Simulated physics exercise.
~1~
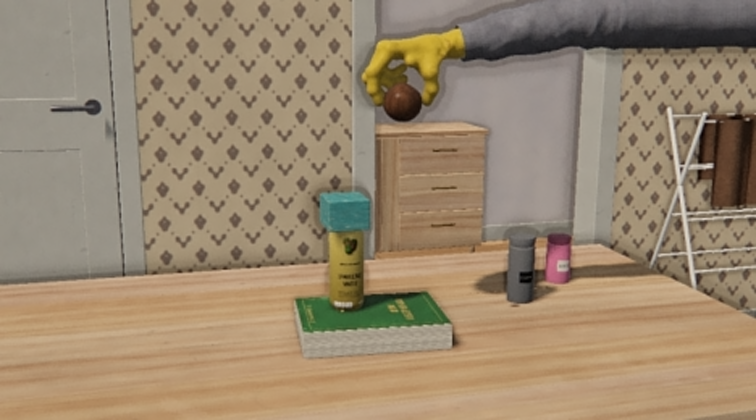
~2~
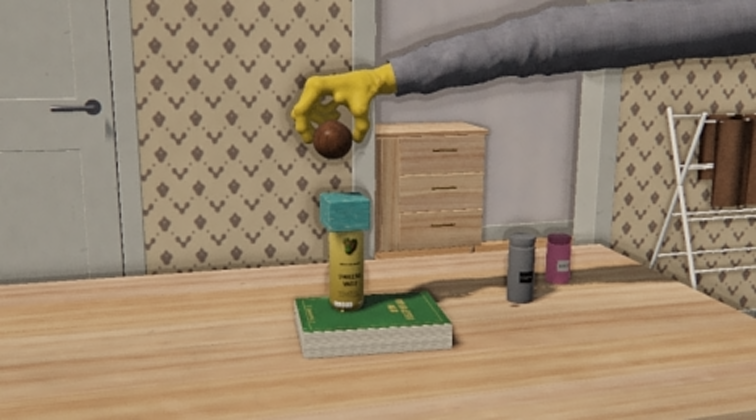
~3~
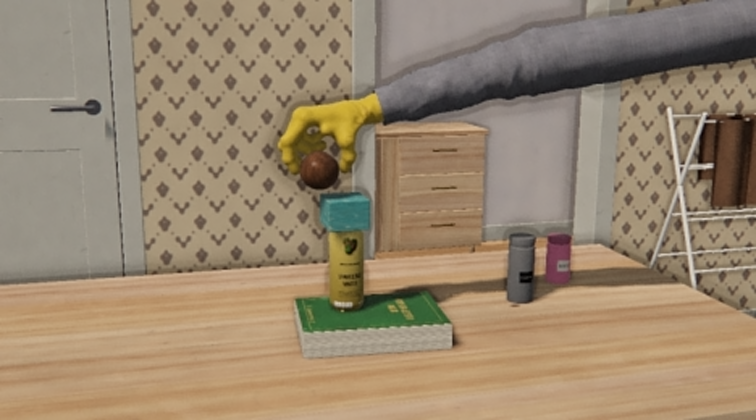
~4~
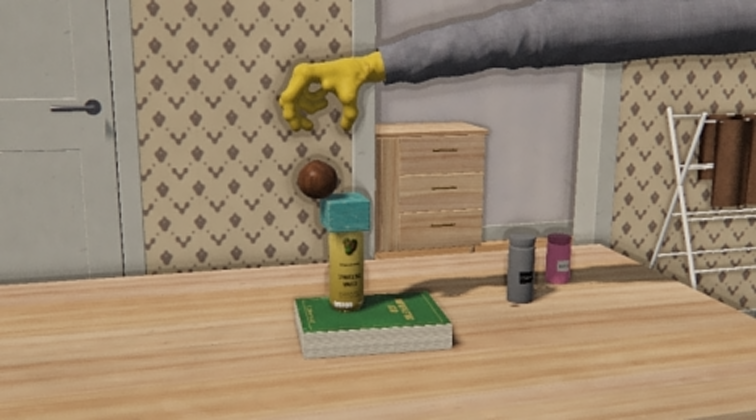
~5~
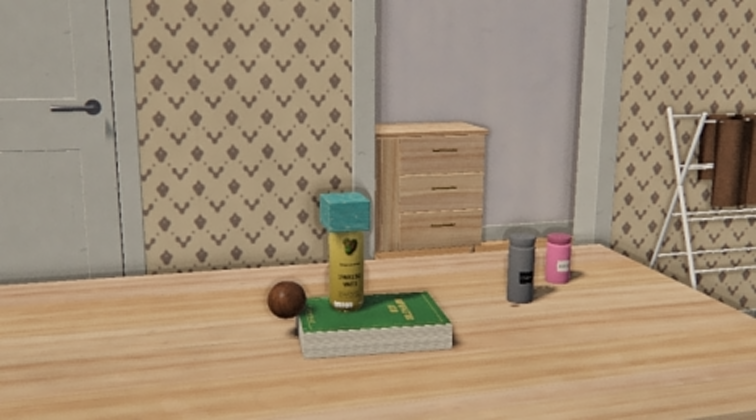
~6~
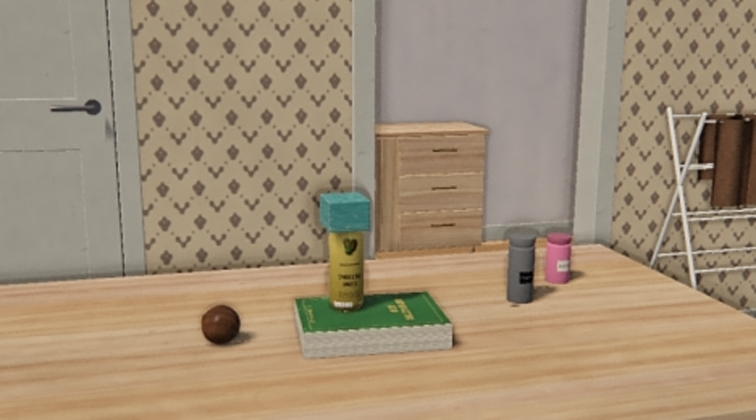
Yellow-gloved hand releasing a brown ball over a turquoise block on a can, the ball dropping left and rolling across the table.
